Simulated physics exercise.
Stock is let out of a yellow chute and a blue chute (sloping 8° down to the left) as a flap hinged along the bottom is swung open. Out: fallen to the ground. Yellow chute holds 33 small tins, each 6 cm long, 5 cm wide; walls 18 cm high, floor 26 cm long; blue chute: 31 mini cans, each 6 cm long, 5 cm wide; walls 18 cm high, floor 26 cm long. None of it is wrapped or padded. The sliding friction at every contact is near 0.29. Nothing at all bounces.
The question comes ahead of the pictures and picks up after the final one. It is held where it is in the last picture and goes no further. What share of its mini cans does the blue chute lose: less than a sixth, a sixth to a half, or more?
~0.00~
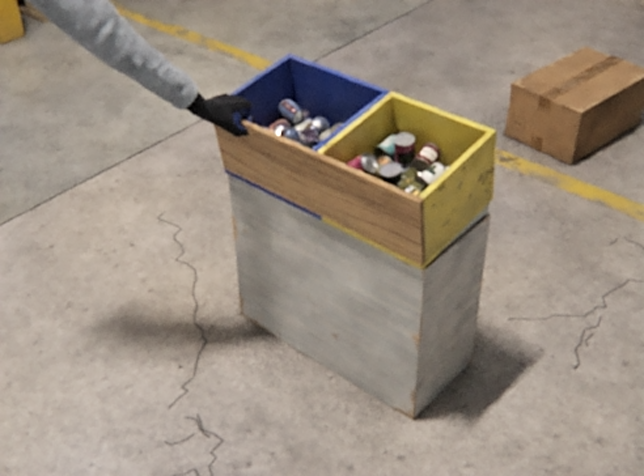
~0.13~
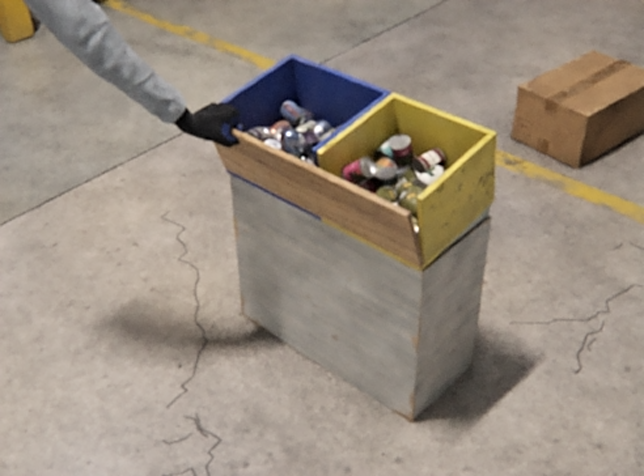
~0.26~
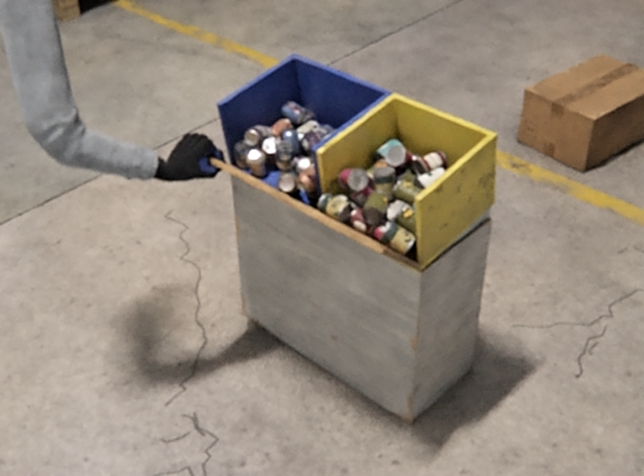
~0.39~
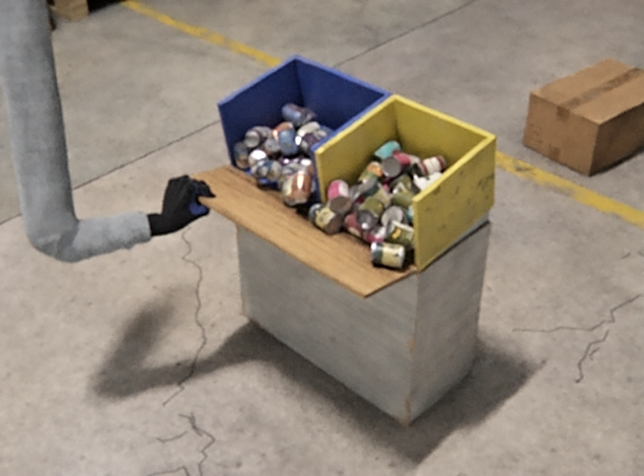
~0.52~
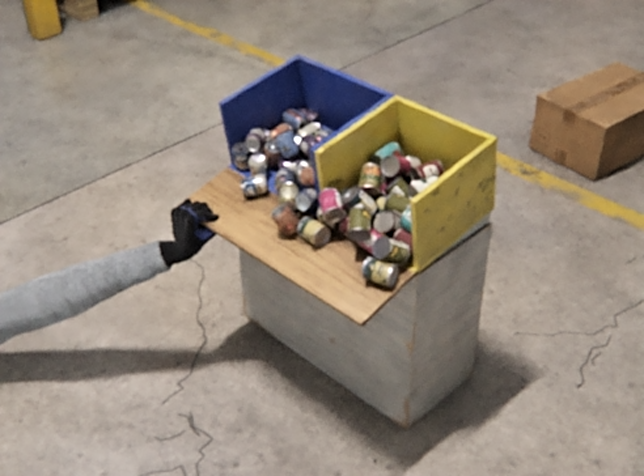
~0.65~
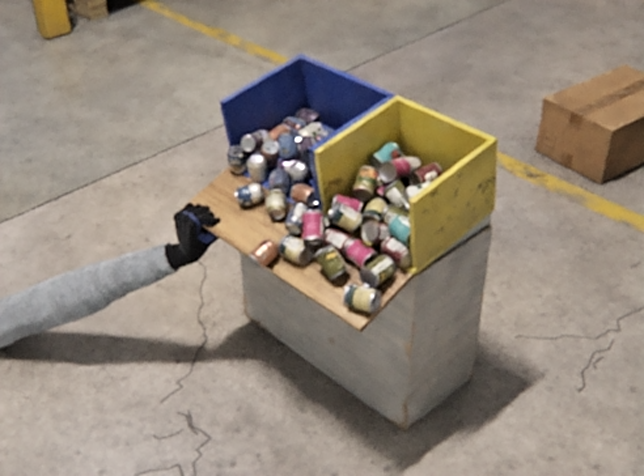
The loss is from one sixth to half.
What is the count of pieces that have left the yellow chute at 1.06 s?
Yellow chute: Roughly 8 out by then.
After 1.06 s, 8 of 33 out of the yellow chute and 3 of 31 out of the blue chute.
After 1.57 s, 16 of 33 out of the yellow chute and 8 of 31 out of the blue chute.
After 2.29 s, 16 of 33 out of the yellow chute and 10 of 31 out of the blue chute.
Outcome (at 3.22 s), 16 of 33 out of the yellow chute and 12 of 31 out of the blue chute. Asked share, 12 of 31, 39 per cent.
